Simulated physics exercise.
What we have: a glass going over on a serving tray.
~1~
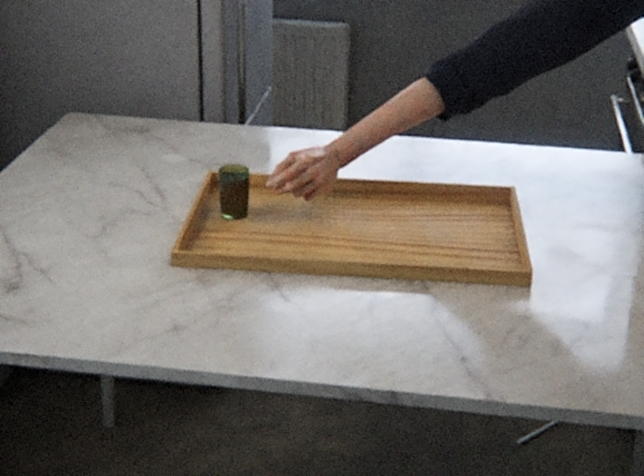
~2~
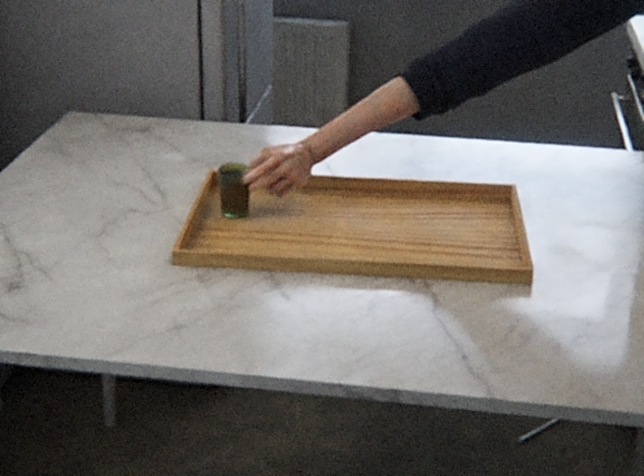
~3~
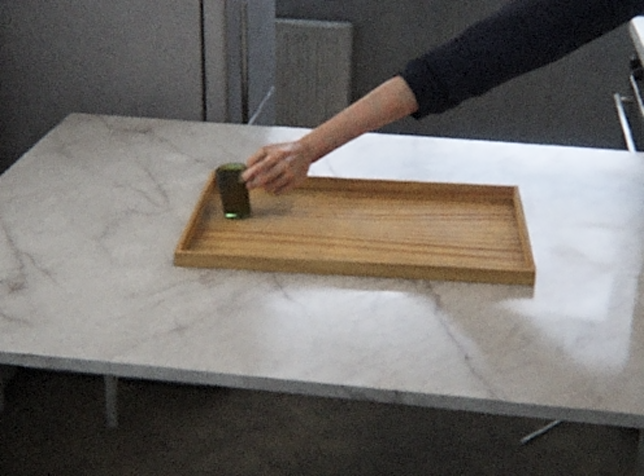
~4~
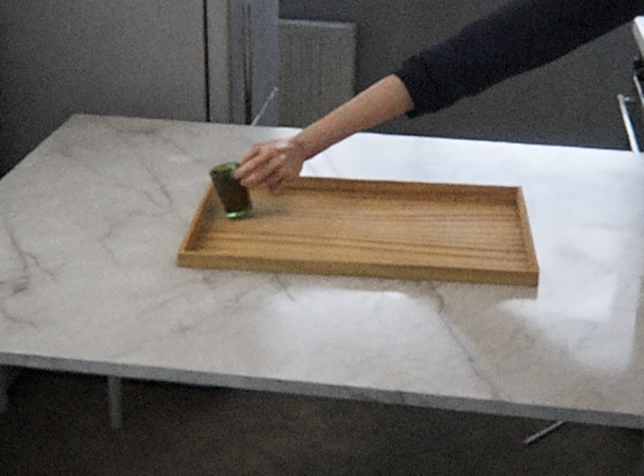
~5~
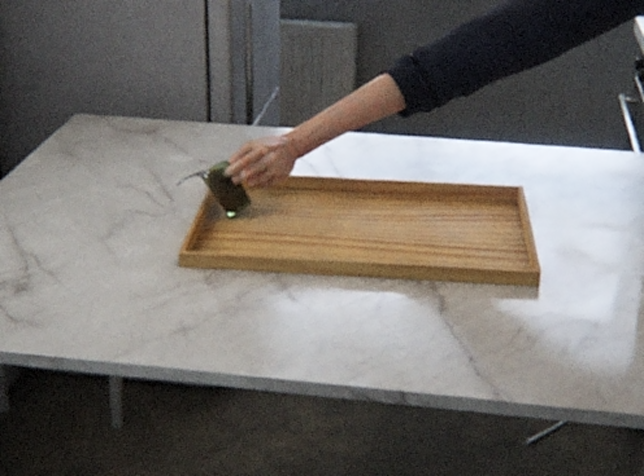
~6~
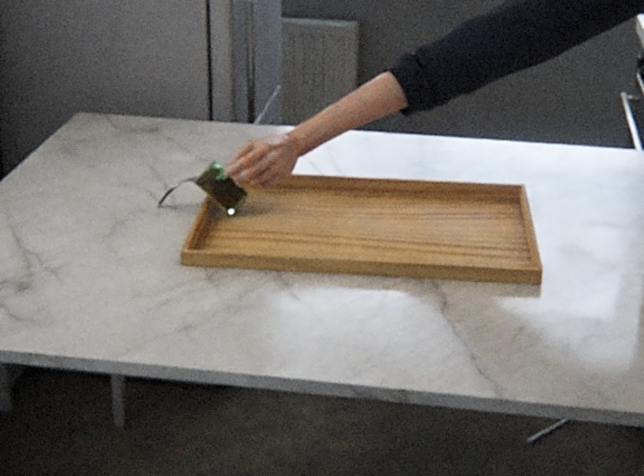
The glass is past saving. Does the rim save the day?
In the end it gets out on to the top.
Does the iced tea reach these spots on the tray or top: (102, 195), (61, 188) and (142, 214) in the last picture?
One: Wet. Two: In the puddle. Three: Soaked.
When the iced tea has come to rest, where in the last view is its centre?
Roughly at (61, 200).
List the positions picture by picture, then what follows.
It stands upright; glass (234, 191) nearly full; tray (343, 259), in the first frame.
Fingers against its side; glass nearly full, surface at (234, 175), in the second frame.
Fingers against its side; glass (234, 189) nearly full, in the third frame.
Fingers against its side; glass nearly full, surface at (226, 174); tray (350, 260), in the fourth frame.
Fingers against its side; glass (226, 187) tipped 30°, in the fifth frame.
It is falling; glass (221, 186) tipped 45°, in the sixth frame.
A moment on, the glass lies across the rim; the puddle covers about as much as a plate; it spreads outside the tray.
Further on, the puddle covers about as much as a tray; it spreads outside the tray.
When it is over, the puddle covers about as much as a tray; it spreads outside the tray.
